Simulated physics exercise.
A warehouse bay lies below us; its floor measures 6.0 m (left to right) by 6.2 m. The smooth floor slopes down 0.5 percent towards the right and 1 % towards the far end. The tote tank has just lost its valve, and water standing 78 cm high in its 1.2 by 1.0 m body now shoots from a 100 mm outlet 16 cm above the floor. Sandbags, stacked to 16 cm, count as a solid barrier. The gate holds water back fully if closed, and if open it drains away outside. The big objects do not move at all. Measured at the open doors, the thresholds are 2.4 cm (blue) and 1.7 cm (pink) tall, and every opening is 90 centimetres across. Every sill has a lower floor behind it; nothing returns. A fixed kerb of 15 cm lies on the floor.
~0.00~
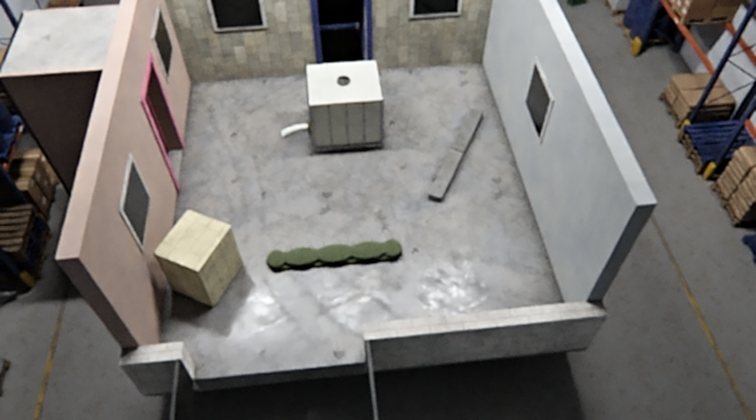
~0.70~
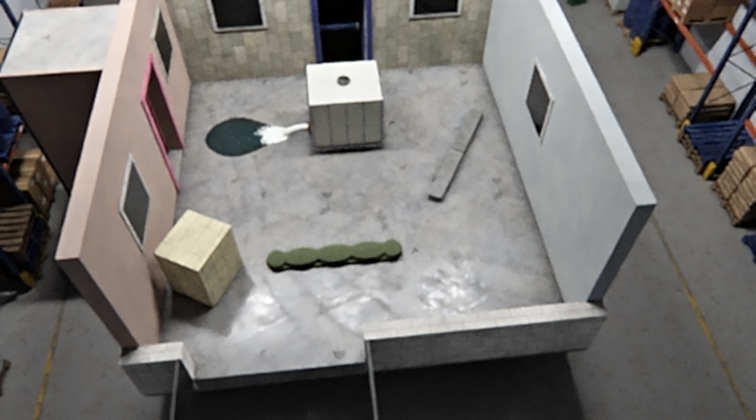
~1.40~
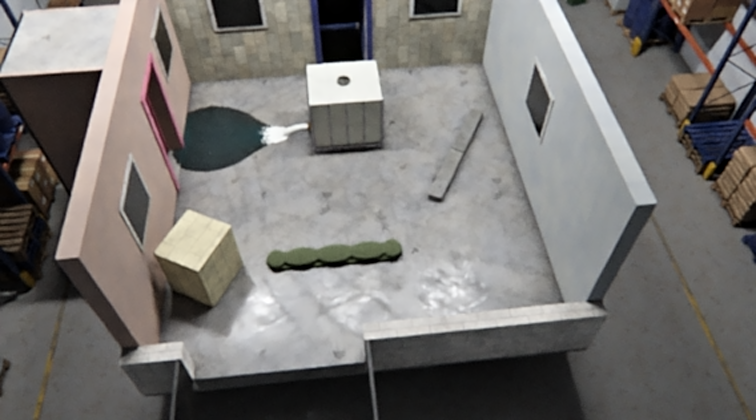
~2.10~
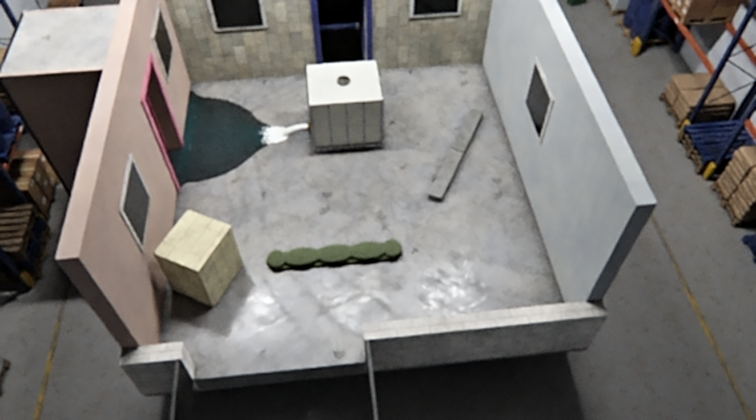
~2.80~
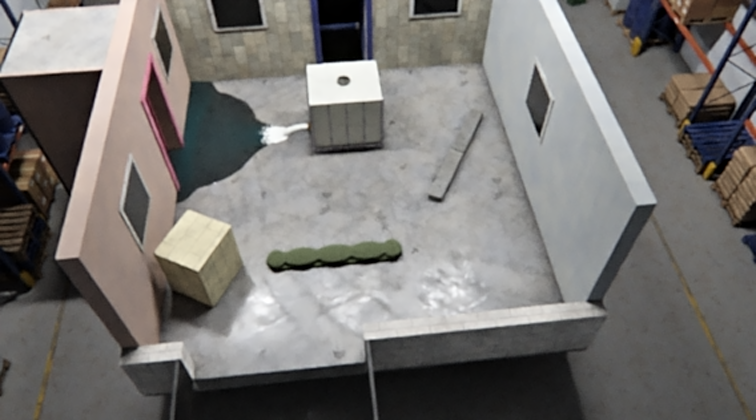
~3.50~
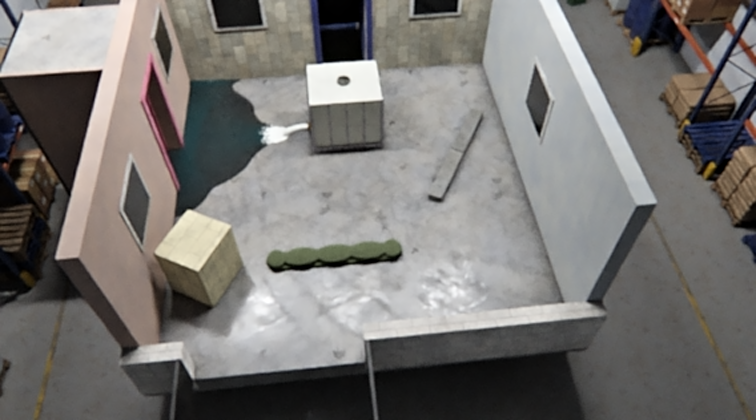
Dark teal water with white froth at its source spurts from a short spout on the left of a pale, box-like tank, in a walled bay seen from high above inside a warehouse. A yellowish block, a scalloped green strip and a grey beam rest on the shiny grey floor between pinkish left and pale blue-grey right walls. The puddle spreads left to the pink-framed doorway, then widens along the wall toward the back and front, while the camera and objects stay still.
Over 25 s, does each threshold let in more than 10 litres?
In the end blue door: Under; pink door: Over.
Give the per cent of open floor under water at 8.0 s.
Near 25 per cent of the floor.
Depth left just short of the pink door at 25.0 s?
Depth: Approx. 2.5 cm.
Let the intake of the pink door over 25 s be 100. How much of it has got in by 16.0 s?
About 80 %.
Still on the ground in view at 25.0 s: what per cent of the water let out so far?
Roughly 88 in a hundred.
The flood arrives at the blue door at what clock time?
For the blue door it's 7.0 s.
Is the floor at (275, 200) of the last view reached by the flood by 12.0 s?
Soaked.
After 5.0 s water covers 15 % of the floor and is deepest (6 cm) near (281, 134); blue door not reached, pink door 3.5 cm at the sill, 11 L in.
After 8.0 s water covers 25 % of the floor and is deepest (6 cm) near (281, 134); blue door 1.4 cm at the sill, 0 L in, pink door 3.4 cm at the sill, 21 L in.
After 12.0 s water covers 40 % of the floor and is deepest (6 cm) near (281, 134); blue door 2 cm at the sill, 0 L in, pink door 3.3 cm at the sill, 33 L in.
After 16.0 s water covers 45 % of the floor and is deepest (5 cm) near (191, 85); blue door 2.3 cm at the sill, 0 L in, pink door 3.1 cm at the sill, 42 L in.
After 25.0 s water covers 60 % of the floor and is deepest (5 cm) near (479, 65); blue door 2.6 cm at the sill, 1 L in, pink door 2.4 cm at the sill, 53 L in.
